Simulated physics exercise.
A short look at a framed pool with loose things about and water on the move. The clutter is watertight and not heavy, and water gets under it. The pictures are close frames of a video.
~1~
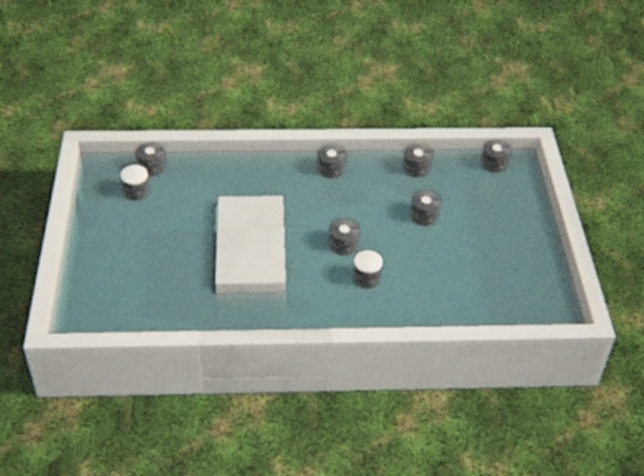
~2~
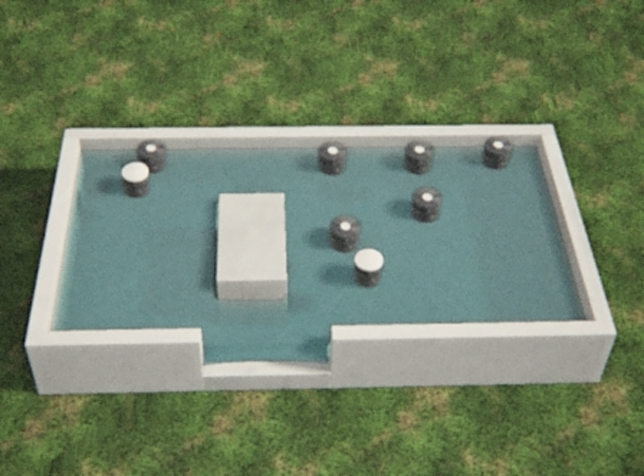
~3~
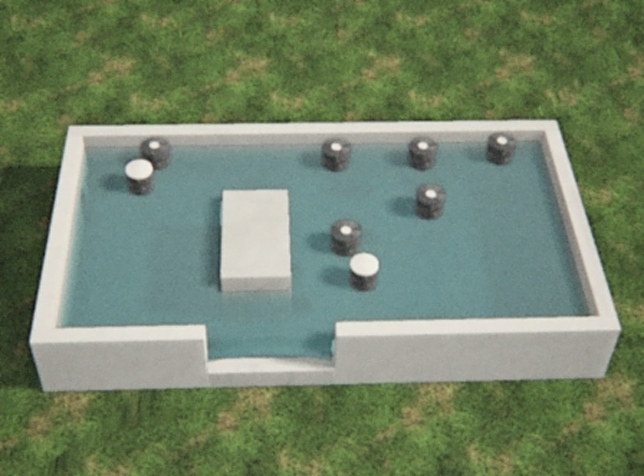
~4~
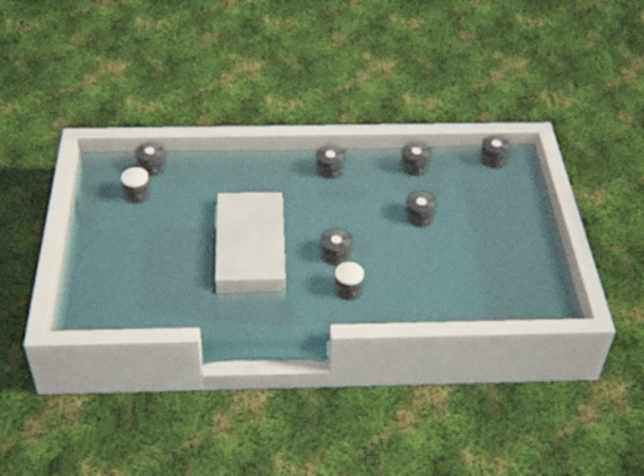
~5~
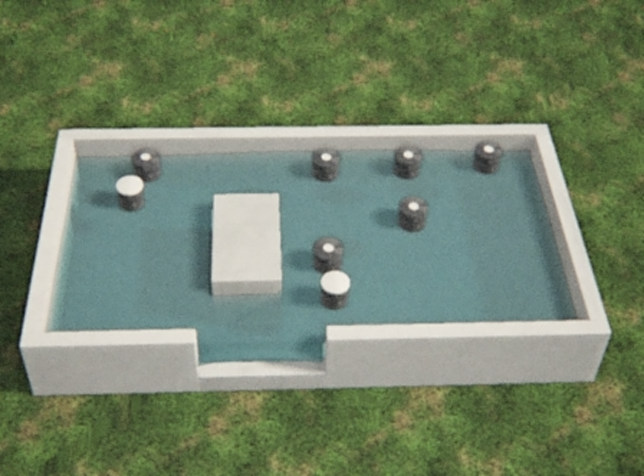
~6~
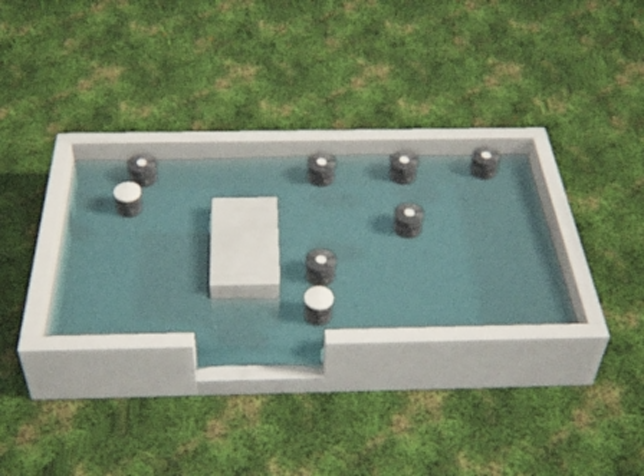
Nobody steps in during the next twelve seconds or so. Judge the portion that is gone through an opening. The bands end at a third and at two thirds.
That comes to less than a third.
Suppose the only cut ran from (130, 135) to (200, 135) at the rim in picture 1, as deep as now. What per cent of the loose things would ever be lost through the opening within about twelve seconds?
I make it 40 per cent.
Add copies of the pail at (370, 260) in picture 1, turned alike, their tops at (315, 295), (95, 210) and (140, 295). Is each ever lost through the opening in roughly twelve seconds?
In that order: Carried outside, kept in, washed out.
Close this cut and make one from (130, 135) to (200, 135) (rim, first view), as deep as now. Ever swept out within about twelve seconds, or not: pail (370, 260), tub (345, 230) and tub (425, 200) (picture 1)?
One after the other: Stays, stays, stays.
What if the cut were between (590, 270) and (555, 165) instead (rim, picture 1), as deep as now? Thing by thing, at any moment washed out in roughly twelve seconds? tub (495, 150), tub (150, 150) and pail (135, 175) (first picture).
In turn: Through, stays, no.
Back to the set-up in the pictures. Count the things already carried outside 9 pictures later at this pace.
It comes to 2.
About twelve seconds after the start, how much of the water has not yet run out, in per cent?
Close to 60 %.
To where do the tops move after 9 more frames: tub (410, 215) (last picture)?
Around (389, 229).
A moment on, 0 of 8 are out; 8 afloat.
Next, 2 of 8 are out; 6 afloat.
Later, 2 of 8 are out; 6 afloat.
In the end, 2 of 8 are out; 6 afloat.
